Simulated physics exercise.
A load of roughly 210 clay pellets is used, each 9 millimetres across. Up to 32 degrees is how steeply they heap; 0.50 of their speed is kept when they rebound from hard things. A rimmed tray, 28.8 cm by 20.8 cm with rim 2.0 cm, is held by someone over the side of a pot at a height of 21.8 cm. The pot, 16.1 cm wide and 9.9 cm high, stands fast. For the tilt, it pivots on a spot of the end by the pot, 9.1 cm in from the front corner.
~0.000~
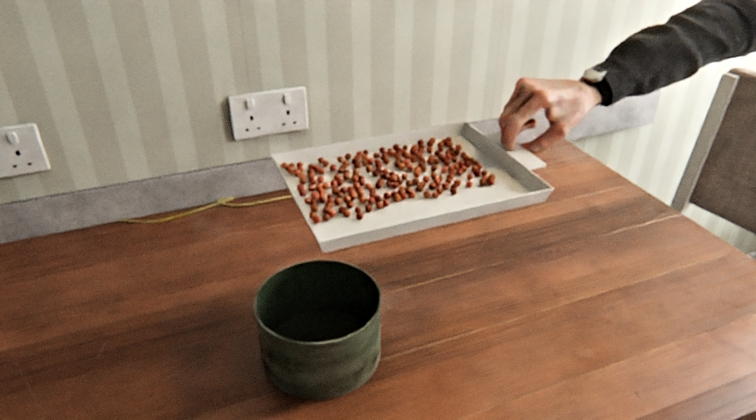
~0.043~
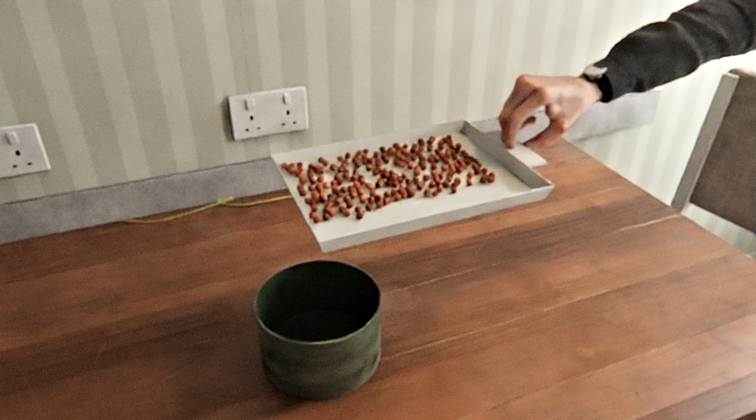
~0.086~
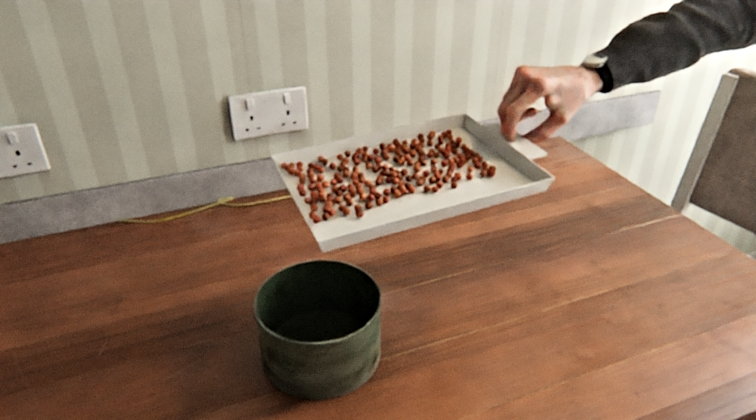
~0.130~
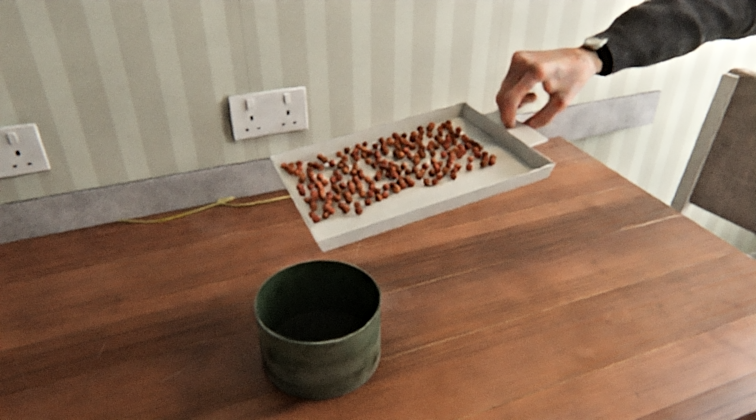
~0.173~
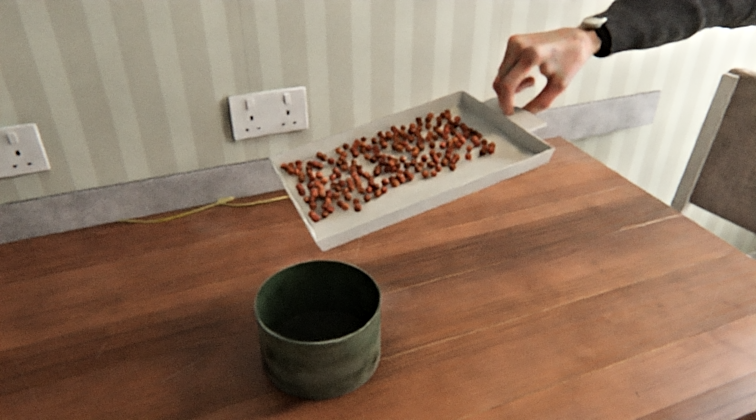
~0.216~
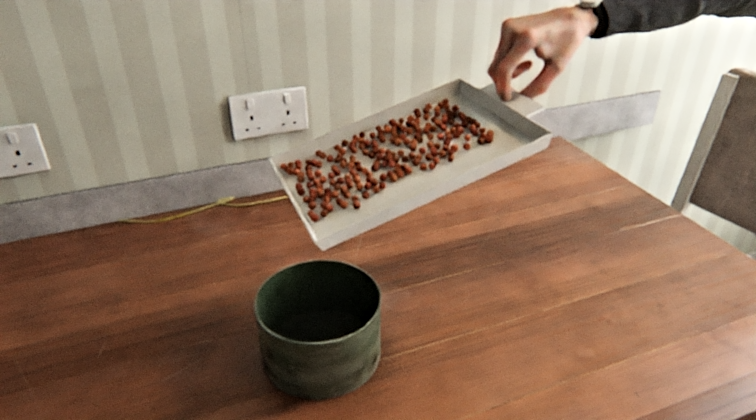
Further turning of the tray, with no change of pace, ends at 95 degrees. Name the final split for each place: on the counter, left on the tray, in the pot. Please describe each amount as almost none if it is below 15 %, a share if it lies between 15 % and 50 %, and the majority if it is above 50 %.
Outcome: Counter: Over half the load, tray: Little of the load, pot: A decent amount of the load.
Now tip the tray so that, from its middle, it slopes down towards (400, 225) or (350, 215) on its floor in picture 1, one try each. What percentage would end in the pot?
That would be close to 65 per cent and then close to 65 per cent.
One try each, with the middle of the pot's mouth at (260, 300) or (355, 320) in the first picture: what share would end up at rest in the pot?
Roughly 55 and 0 percent.
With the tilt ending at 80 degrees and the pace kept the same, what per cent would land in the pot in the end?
It would be near 0 per cent.
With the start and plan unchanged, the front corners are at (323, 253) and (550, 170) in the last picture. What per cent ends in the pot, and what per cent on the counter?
That works out as pot 75 and counter 25.
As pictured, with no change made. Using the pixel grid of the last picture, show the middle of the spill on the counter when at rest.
The spill's middle ends up near (223, 314).
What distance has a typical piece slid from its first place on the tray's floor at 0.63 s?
8 cm.
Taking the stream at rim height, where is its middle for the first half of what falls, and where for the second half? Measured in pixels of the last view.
(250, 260) first, (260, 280) later, roughly.
After 0.63 s, tilt 53 degrees; the tray holds 100 %, the pot 0 %.
Then, at 0.90 s, tilt 79 degrees; the tray holds 85 %, the pot 0 %.
After 1.28 s, tilt 95 degrees; the tray holds 20 %, the pot 5 %.
By 2.2 s all is still; counter 75 %, tray 0 %, pot 25 %.
